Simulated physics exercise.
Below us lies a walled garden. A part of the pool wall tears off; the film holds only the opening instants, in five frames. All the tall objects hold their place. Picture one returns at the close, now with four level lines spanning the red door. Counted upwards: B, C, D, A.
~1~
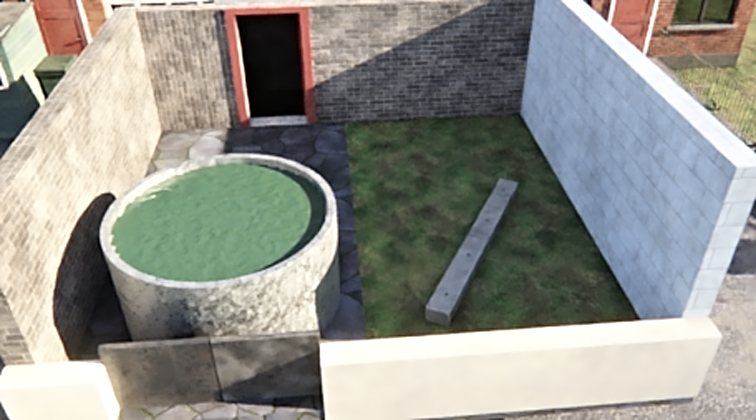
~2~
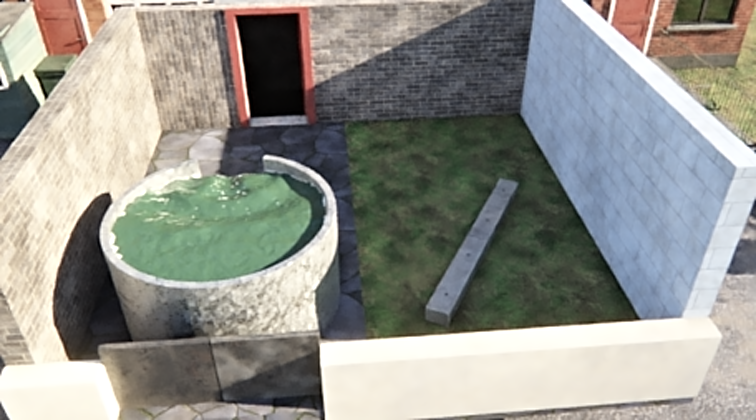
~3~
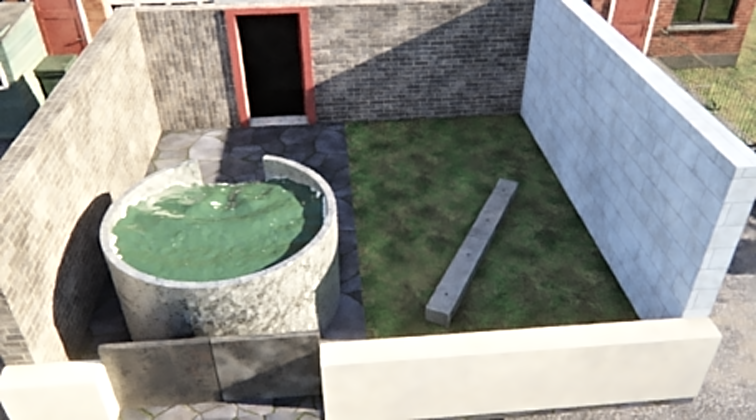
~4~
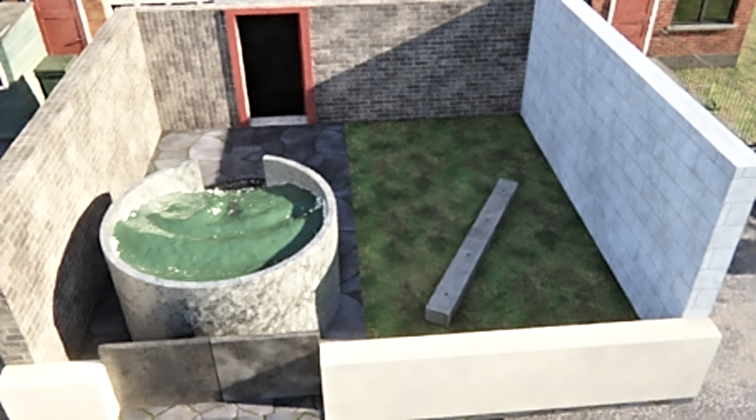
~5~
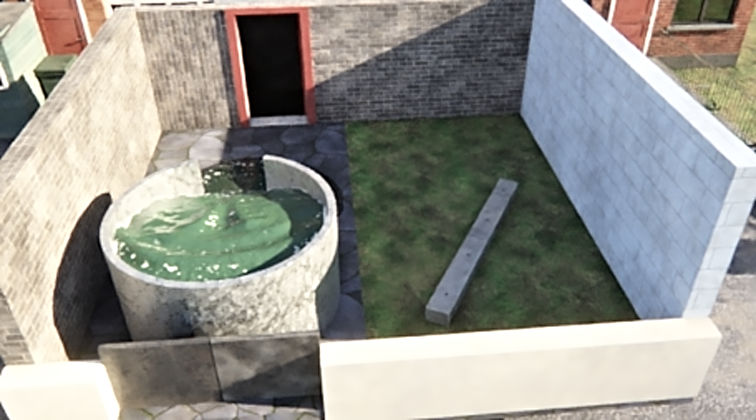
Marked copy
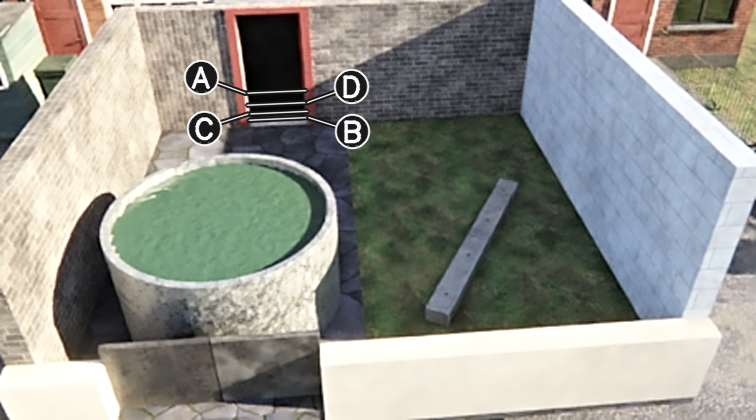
In a walled garden, green water lay still in a round stone pool until a gap opened in the rim at the back, and the water churned, sank lower and poured out behind.
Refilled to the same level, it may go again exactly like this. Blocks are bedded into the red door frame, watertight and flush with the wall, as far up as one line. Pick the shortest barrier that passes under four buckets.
Line D just does it.
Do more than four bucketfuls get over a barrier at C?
Yes.
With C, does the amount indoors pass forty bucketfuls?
No, less.
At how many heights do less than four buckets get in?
Two.
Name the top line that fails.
The answer is C.
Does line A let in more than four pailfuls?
No, that is safe.
On the marked copy, A at (275, 91); B at (278, 118); C at (278, 112); D at (277, 103); from the bottom up B, C, D, A.
Choosing A, nothing gets over.
Choosing B, dozens of bucketfuls pour in.
Choosing C, some 15 bucketfuls get in.
Choosing D, a bucket or two gets in.
